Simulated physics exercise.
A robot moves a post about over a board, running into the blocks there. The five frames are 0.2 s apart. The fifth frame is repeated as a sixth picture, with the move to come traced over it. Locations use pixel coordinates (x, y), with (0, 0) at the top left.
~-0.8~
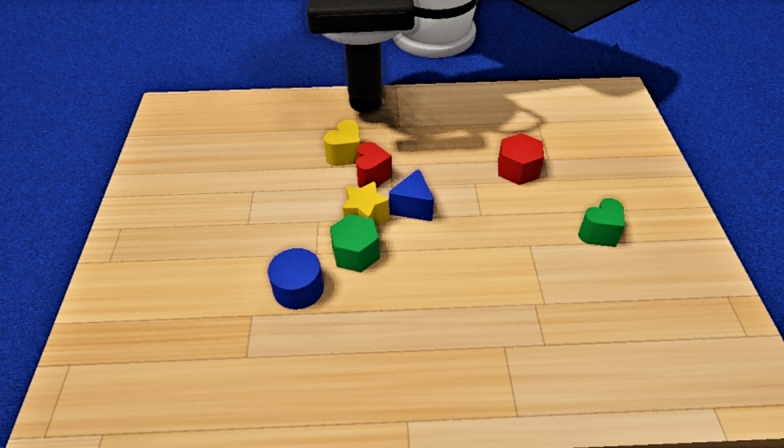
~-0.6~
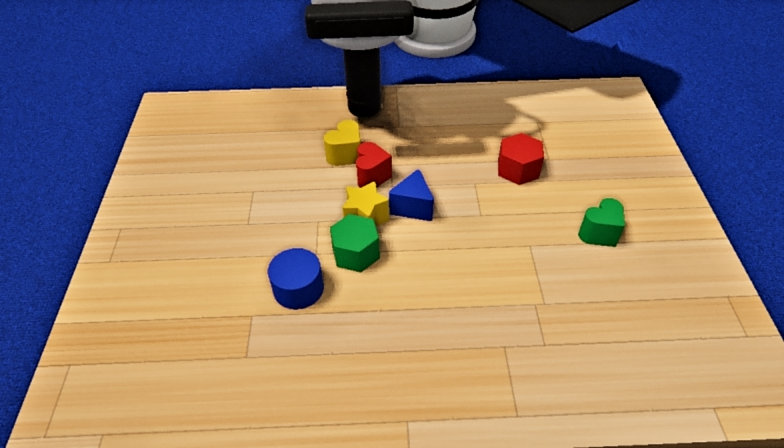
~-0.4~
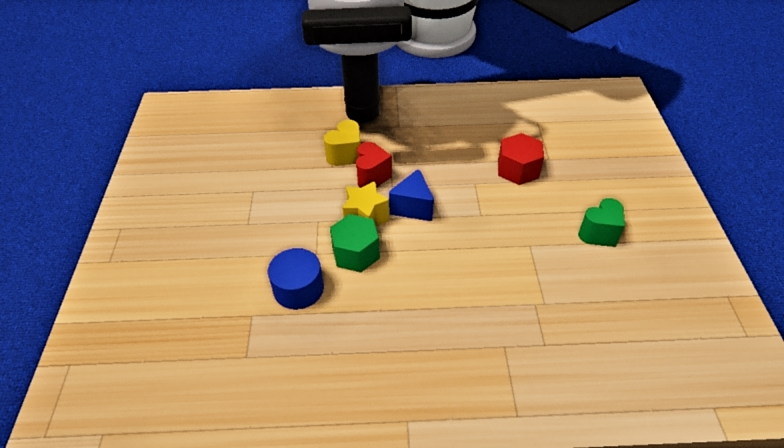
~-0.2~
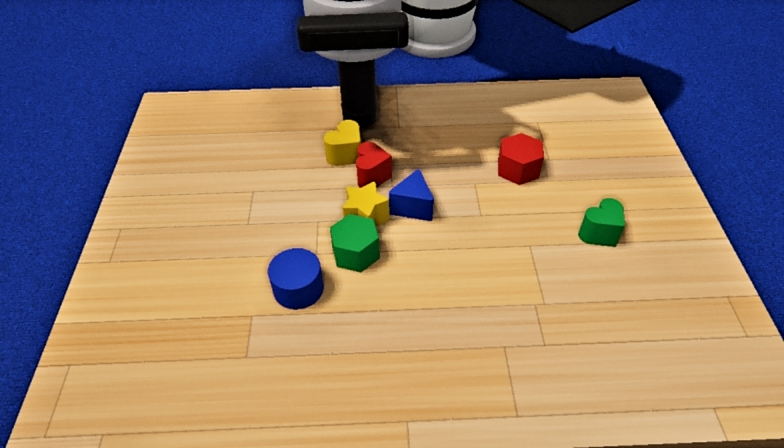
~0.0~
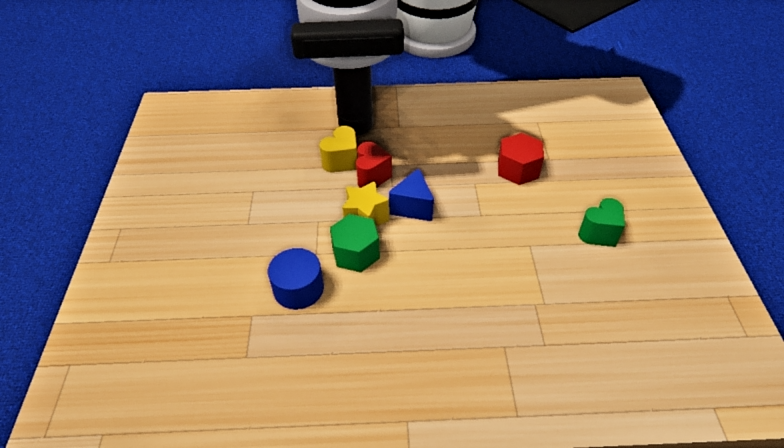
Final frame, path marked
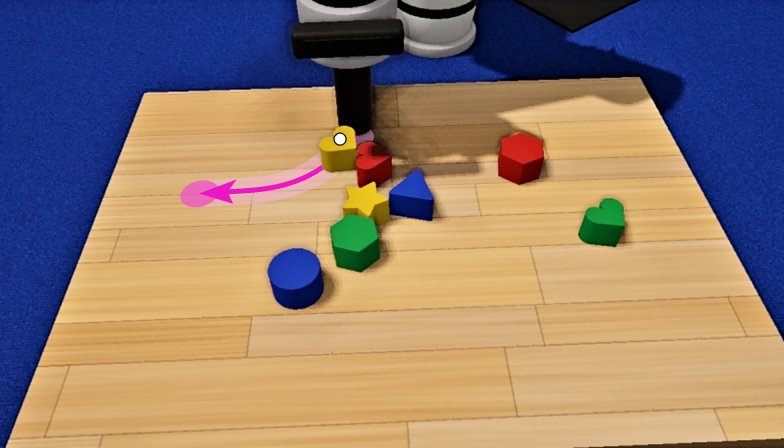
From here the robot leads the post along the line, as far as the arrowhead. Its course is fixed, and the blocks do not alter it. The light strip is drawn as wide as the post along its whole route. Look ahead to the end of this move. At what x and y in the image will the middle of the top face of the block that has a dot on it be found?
Its top middle: (314, 181).
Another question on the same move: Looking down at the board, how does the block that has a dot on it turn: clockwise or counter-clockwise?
Rotation: Counter-clockwise.
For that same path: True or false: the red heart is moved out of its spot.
My answer: False.
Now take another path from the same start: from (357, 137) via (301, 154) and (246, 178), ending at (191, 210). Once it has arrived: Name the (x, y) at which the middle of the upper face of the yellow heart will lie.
I predict (324, 151).
The drawn path runs from (357, 137) via (320, 169) and (263, 189), ending at (200, 194); the dot is on the yellow heart.
The first path, step by step. One third of the way, post at (318, 158); yellow heart at (320, 174), turned 55° anticlockwise.
Two thirds of the way, post at (259, 178); yellow heart at (314, 181), turned 90° anticlockwise.
At the end, post at (196, 183); yellow heart at (314, 181), turned 90° anticlockwise; red heart not moved.
